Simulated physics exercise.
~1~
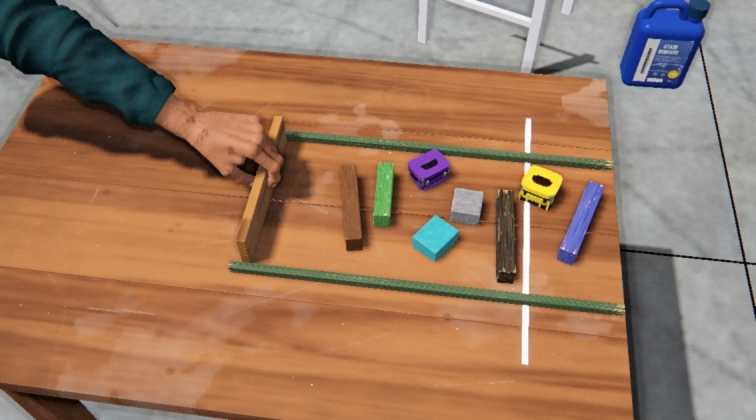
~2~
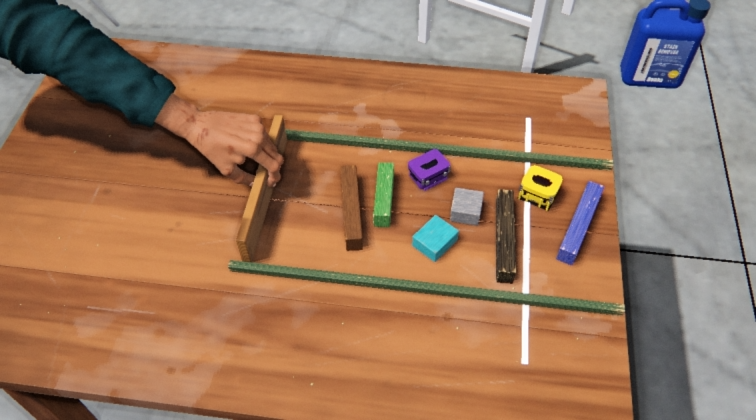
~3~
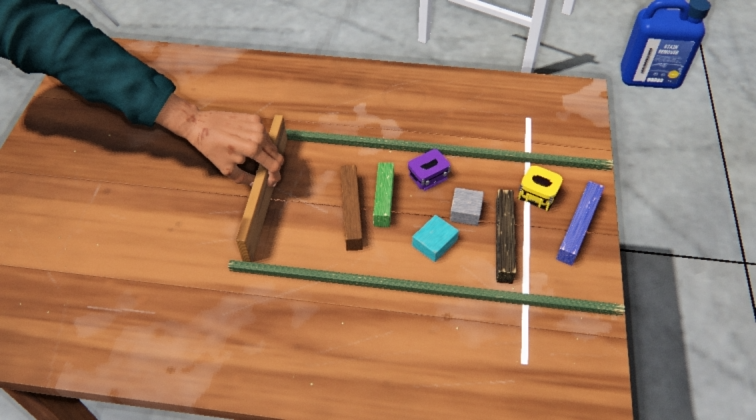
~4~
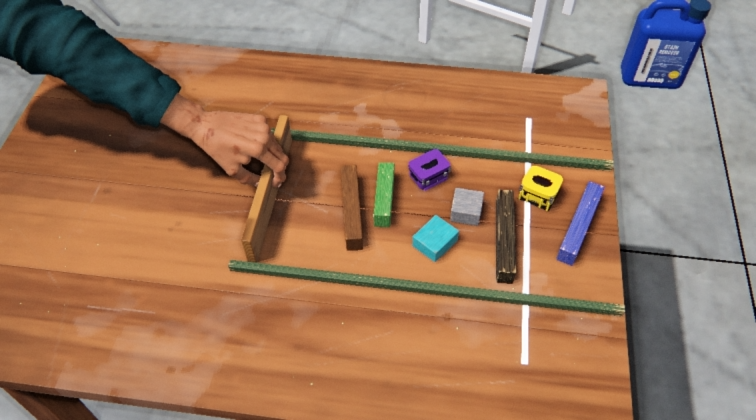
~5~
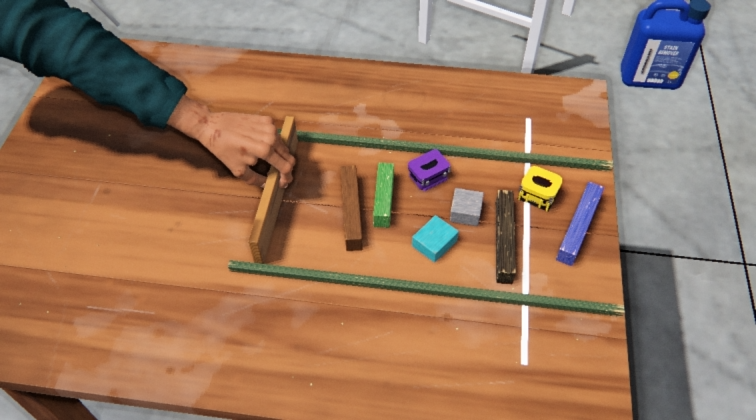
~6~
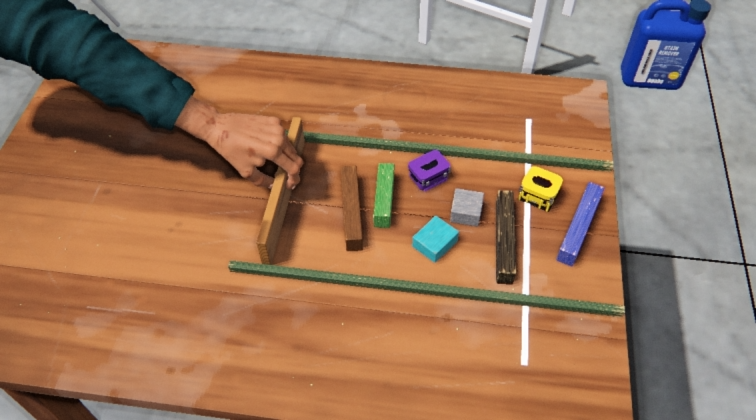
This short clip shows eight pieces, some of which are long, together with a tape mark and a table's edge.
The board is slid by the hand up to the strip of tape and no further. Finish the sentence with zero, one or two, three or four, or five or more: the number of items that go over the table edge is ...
The number of items that go over the table edge is zero.
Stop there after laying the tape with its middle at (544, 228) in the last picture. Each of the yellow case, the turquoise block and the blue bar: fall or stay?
Yellow case: Stays in place; turquoise block: Stays in place; blue bar: Goes down.
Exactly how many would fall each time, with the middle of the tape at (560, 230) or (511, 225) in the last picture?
Ending up on the floor: First try 2, second try 0.
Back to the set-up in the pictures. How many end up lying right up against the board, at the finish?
Number: 2.
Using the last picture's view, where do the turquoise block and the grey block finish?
In the last picture the turquoise block sits around (563, 266) and the grey block around (576, 220).
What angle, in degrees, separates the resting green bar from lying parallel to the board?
Some 0 degrees.
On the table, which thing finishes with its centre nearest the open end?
Blue bar.
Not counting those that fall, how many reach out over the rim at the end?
So the number is 1.
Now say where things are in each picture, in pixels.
The first frame shows blue bar (581, 222); yellow case (540, 188); black bar (505, 235); board (264, 187); tape (527, 226).
The second frame shows yellow case (540, 188); purple case (429, 171).
The third frame shows black bar (505, 235); green bar (384, 194).
The fourth frame shows blue bar (581, 223); grey block (467, 207).
The fifth frame shows yellow case (540, 188); board (275, 187).
The sixth frame shows blue bar (581, 223); yellow case (540, 189); black bar (505, 236); board (283, 188); tape (527, 226).
Soon after, none off yet; blue bar at rest near (581, 223); yellow case at rest near (540, 189); black bar at rest near (505, 236).
Then, none off yet; blue bar moving near (588, 225); yellow case moving near (547, 187); black bar moved a little near (565, 250).
At rest, the number that fall off is zero.
